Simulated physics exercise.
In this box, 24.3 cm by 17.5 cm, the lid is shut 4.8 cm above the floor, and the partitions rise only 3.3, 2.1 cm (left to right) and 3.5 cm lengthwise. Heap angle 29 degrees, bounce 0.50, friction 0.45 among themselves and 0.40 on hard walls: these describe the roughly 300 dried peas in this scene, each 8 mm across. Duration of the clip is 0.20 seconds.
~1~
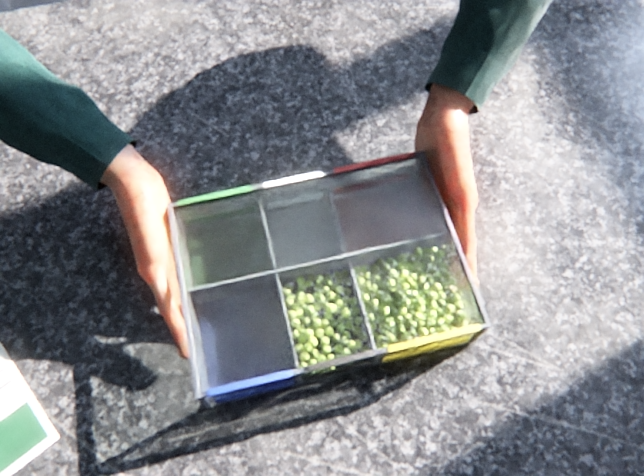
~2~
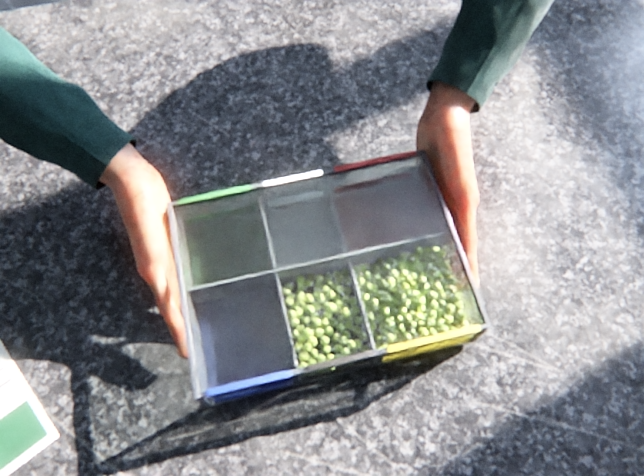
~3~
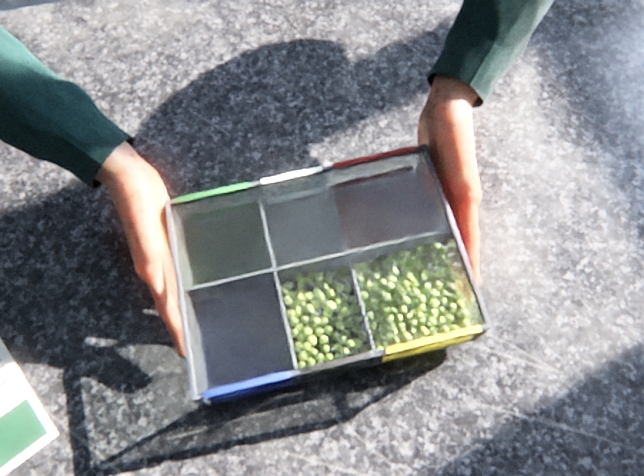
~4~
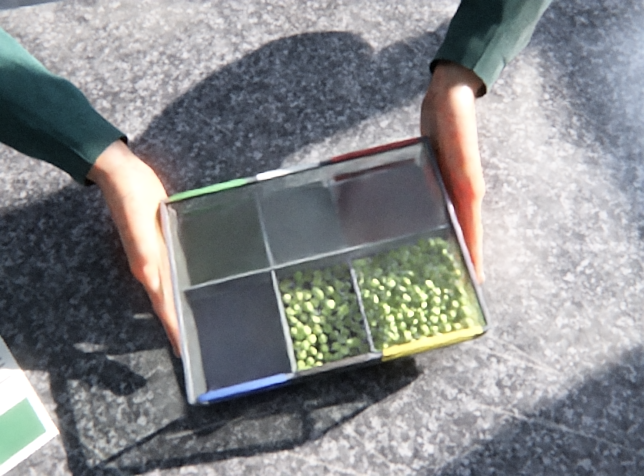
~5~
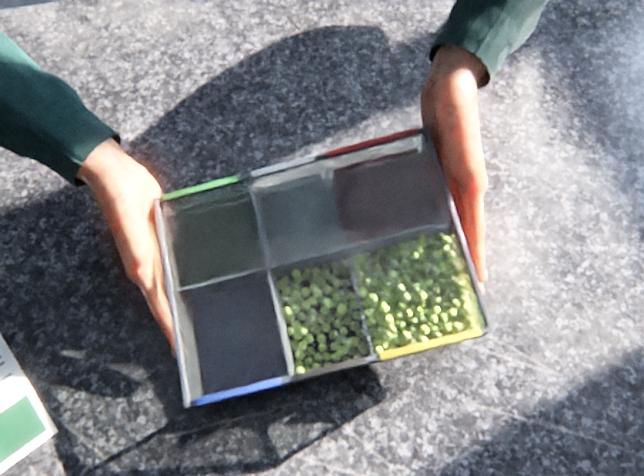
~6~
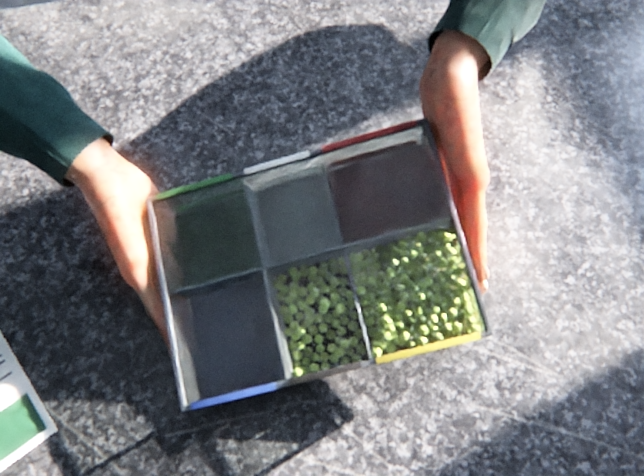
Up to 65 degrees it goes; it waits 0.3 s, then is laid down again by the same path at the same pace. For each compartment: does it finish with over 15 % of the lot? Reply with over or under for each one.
Red compartment: Under, blue compartment: Under, green compartment: Under, yellow compartment: Over, white compartment: Under, black compartment: Over.
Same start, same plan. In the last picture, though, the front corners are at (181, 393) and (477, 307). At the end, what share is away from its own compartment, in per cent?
About 25 %.
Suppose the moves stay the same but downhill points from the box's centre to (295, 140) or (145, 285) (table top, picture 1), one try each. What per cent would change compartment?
10 and 30 %.
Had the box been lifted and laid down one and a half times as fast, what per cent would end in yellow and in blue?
Per cent - yellow: 40; blue: 5.
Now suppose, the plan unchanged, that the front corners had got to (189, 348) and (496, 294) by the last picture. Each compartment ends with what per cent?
So it works out as red at 5 percent, blue at 0 percent, green at 0 percent, yellow at 65 percent, white at 0 percent and black at 30 percent.
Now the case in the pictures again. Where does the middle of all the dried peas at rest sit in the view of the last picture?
In the last view, approximately (360, 338).
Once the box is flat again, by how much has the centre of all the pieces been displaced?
3.5 cm or thereabouts.
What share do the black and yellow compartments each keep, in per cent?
Black 50 %, yellow 45 %.
Then, 0.65 s after the last picture, tilt 65 degrees; yellow 50 %, black 45 %.
Then, 1.08 s after the last picture, tilt 36 degrees; blue 5 %, yellow 45 %, black 50 %.
Then, 1.59 s after the last picture, tilt 0 degrees; blue 5 %, yellow 45 %, black 50 %.
In the end, red 0 %, blue 5 %, green 0 %, yellow 45 %, white 0 %, black 50 %.
